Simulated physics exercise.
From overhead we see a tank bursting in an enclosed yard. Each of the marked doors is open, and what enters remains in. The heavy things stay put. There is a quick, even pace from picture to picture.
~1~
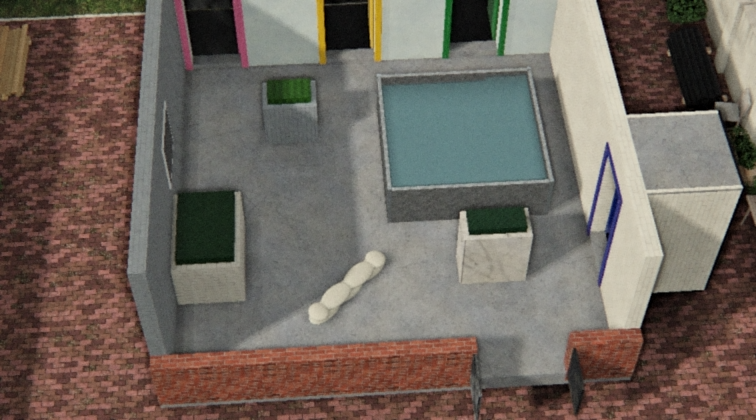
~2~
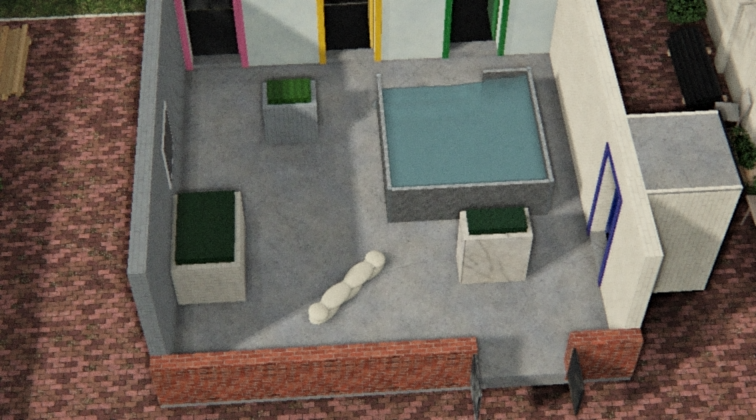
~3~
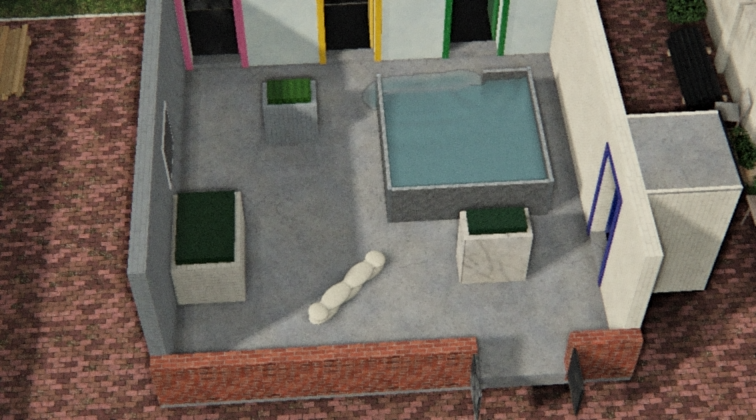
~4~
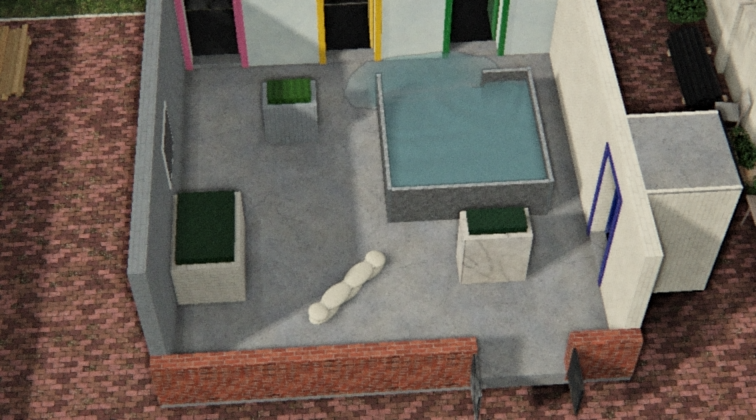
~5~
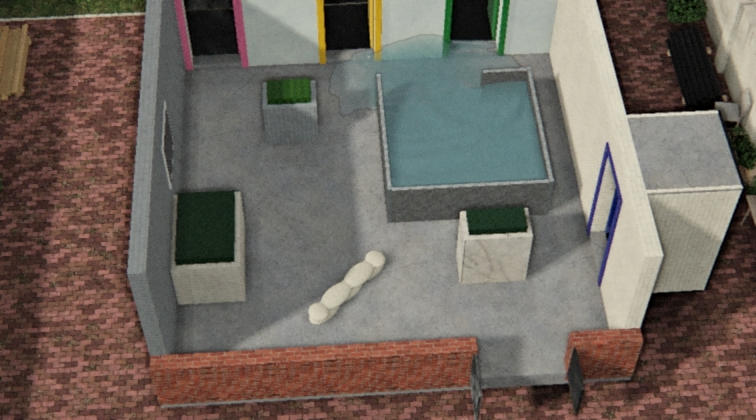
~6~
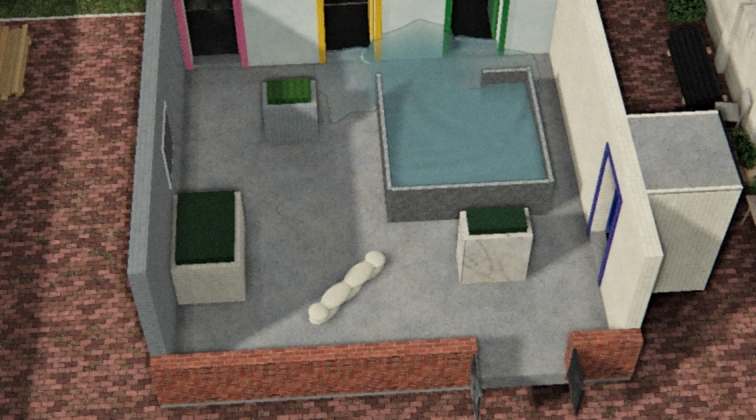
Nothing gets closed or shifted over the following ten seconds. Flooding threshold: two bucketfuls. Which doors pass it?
The yellow door passes it; the green door passes it; the blue door does not pass it; the pink door passes it.
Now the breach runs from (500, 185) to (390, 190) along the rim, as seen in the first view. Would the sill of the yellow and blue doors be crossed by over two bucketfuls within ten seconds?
Lab note: Yellow door above the mark, blue door above the mark.
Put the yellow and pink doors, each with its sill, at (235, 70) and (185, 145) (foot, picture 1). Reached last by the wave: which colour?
The blue one comes last.
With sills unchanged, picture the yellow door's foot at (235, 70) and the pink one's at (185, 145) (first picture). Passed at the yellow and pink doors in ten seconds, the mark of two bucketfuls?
Result: Yellow ends up above; pink ends up above.
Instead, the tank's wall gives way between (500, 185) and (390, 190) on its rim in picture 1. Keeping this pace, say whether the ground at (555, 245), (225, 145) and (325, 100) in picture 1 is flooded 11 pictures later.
One after the other: Flooded, no water, free of water.
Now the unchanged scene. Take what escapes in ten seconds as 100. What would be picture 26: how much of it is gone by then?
About 45 %.
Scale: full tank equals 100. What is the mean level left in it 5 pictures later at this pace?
68 per cent or thereabouts.
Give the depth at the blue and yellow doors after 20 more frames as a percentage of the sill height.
About 80 %, then 230 %.
A moment on, water covers 15 % of the floor; the yellow door over two buckets in, the green door far over two buckets in, the blue door not reached, the pink door not reached.
Next, water covers 30 % of the floor; the yellow door far over two buckets in, the green door far over two buckets in, the blue door not reached, the pink door wet at the sill, nothing in.
Then, water covers 45 % of the floor; the yellow door far over two buckets in, the green door far over two buckets in, the blue door wet at the sill, nothing in, the pink door over two buckets in.
Later, water covers 75 % of the floor; the yellow door far over two buckets in, the green door far over two buckets in, the blue door wet at the sill, nothing in, the pink door far over two buckets in.
In the end, water covers 95 % of the floor; the yellow door far over two buckets in, the green door far over two buckets in, the blue door wet at the sill, nothing in, the pink door far over two buckets in.
